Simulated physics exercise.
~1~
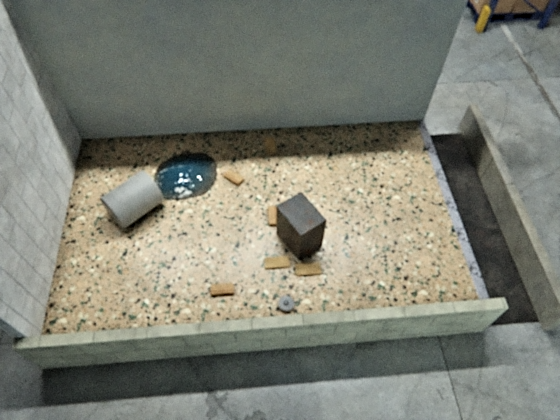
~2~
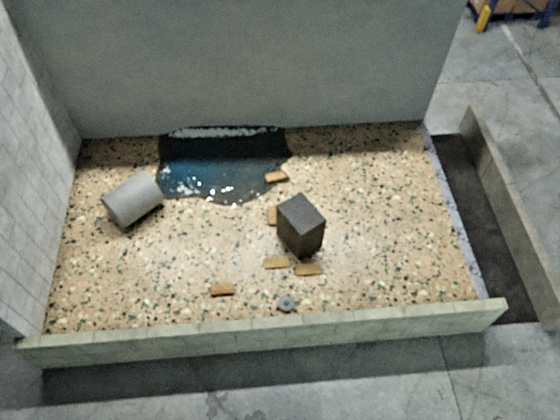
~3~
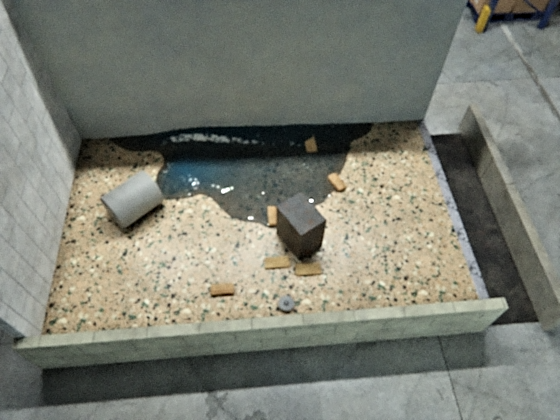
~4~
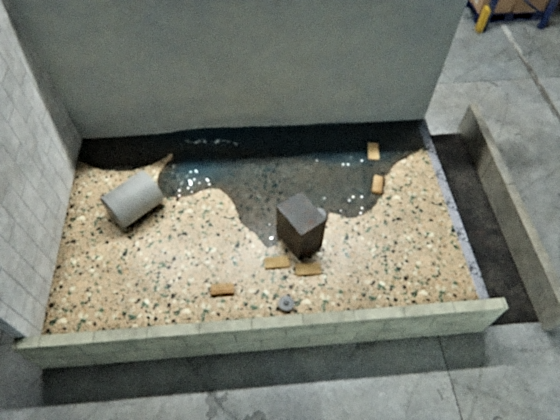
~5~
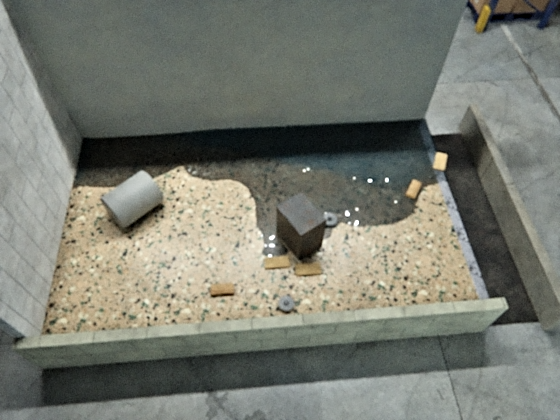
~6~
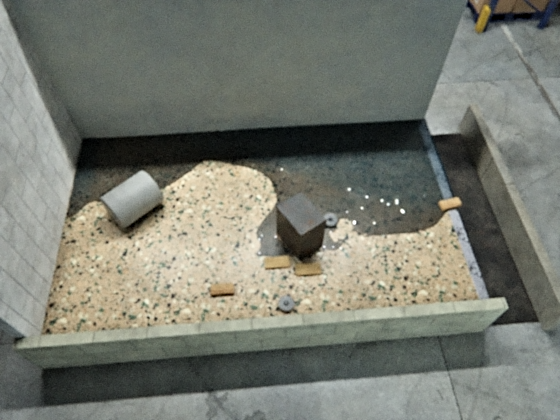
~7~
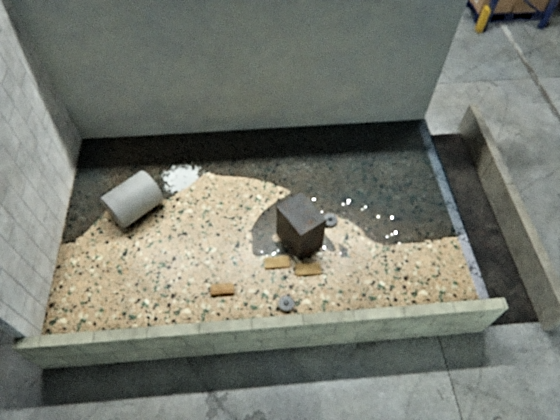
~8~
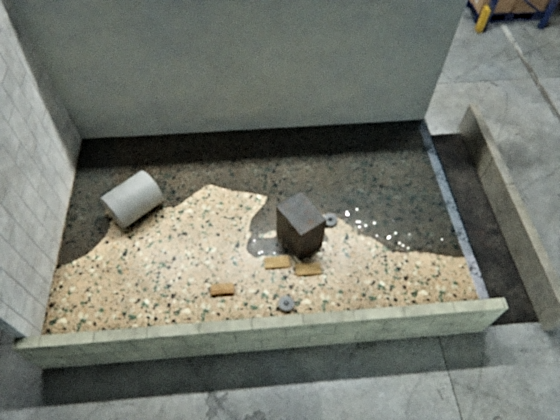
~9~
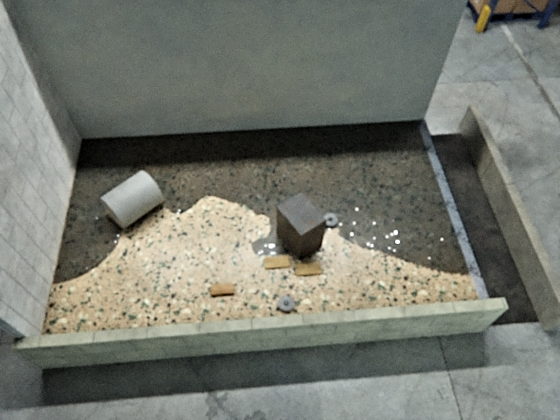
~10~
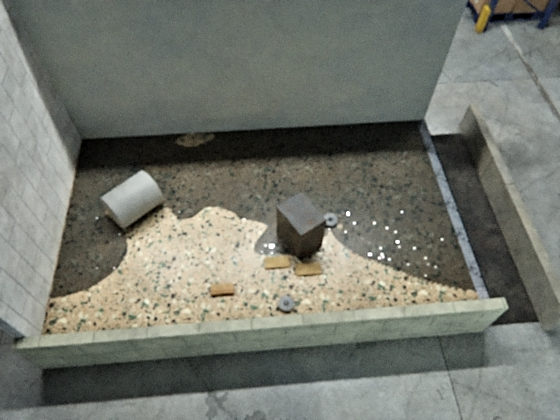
Dark water welled up near the back wall of a pebbly, walled floor and spread to the right, carrying two small wooden pieces off the right edge, while the grey cylinder and dark block stayed put as a wet sheet covered much of the floor.
